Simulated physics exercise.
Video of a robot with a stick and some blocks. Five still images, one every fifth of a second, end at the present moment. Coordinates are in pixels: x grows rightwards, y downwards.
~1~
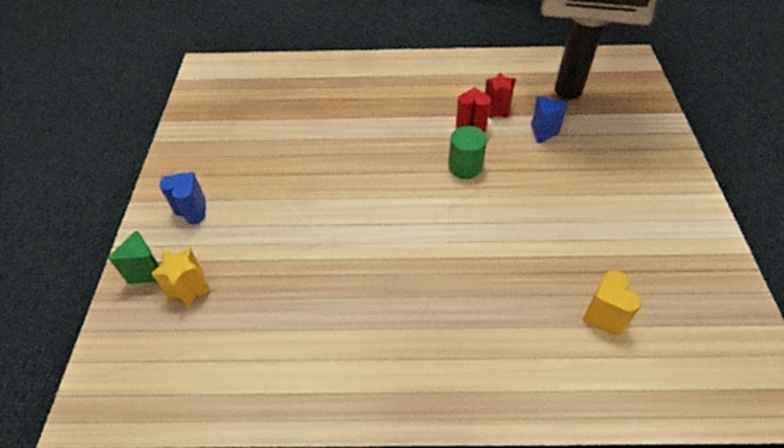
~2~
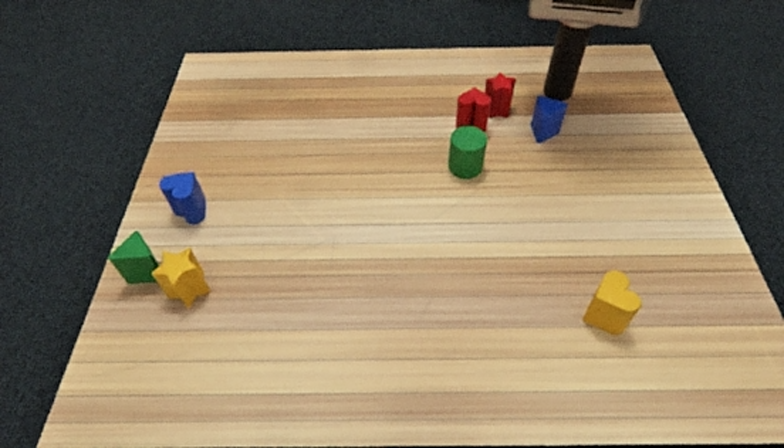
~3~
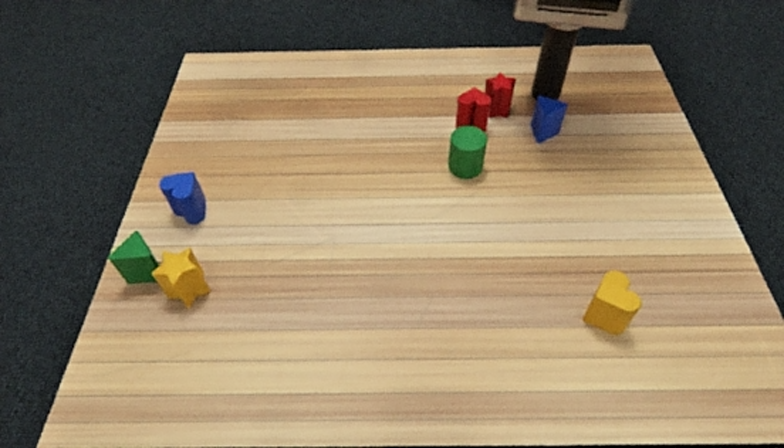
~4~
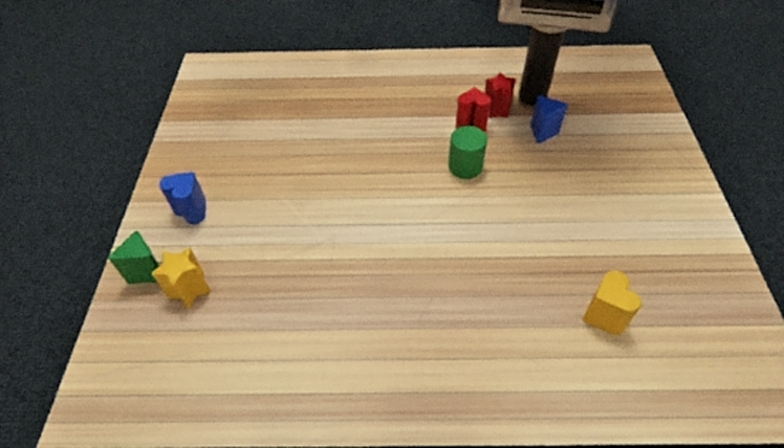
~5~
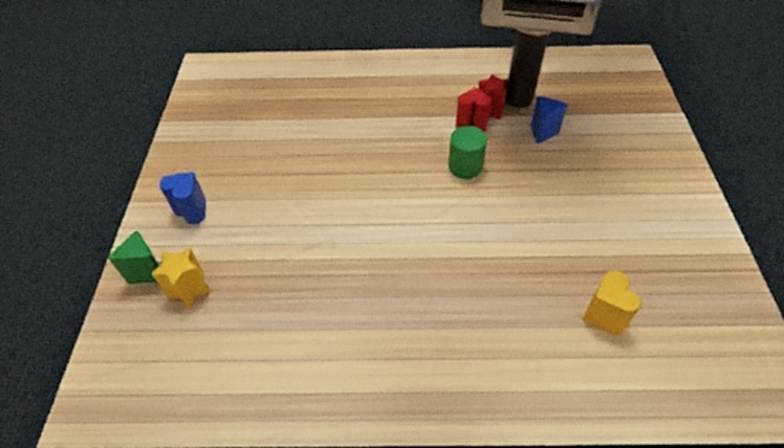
A robot arm with a dark stick moved left along the far side of a wooden board, passing behind a blue block, then nudged a red star block slightly left while the other blocks stayed still.
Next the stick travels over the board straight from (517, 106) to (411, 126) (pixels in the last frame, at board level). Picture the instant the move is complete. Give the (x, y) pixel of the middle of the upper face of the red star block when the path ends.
Most likely (386, 103).
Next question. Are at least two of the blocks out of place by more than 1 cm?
The answer is yes.
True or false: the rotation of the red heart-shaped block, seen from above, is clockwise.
The claim does not hold.
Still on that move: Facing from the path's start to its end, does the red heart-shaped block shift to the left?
In short: Yes.
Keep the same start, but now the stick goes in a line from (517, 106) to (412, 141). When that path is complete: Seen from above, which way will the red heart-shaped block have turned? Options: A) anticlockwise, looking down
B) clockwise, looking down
Correct choice: A.
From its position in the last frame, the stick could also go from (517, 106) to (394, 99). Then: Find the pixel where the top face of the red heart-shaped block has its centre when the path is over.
I think it will end close to (459, 105).
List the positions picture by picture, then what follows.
In the first picture, tip of the stick (568, 90), middles of tops, red heart-shaped block (475, 97), red star block (502, 81), blue triangle (550, 105).
In the second picture, stick (557, 92), nothing pushed.
In the third picture, stick (546, 94), nothing pushed.
In the fourth picture, stick (533, 96), nothing pushed.
In the fifth picture, stick (519, 99), red heart-shaped block (475, 97), red star block (495, 83), blue triangle (550, 105).
What follows on the original path. One third of the way, stick (483, 105); red heart-shaped block (456, 106); red star block (462, 89), turned 35° anticlockwise.
Two thirds of the way, stick (447, 112); red heart-shaped block (443, 112), turned 60° anticlockwise; red star block (424, 96), turned 35° anticlockwise.
At the end, stick (411, 118); red heart-shaped block (443, 112), turned 60° anticlockwise; red star block (386, 103), turned 35° anticlockwise; blue triangle unmoved.
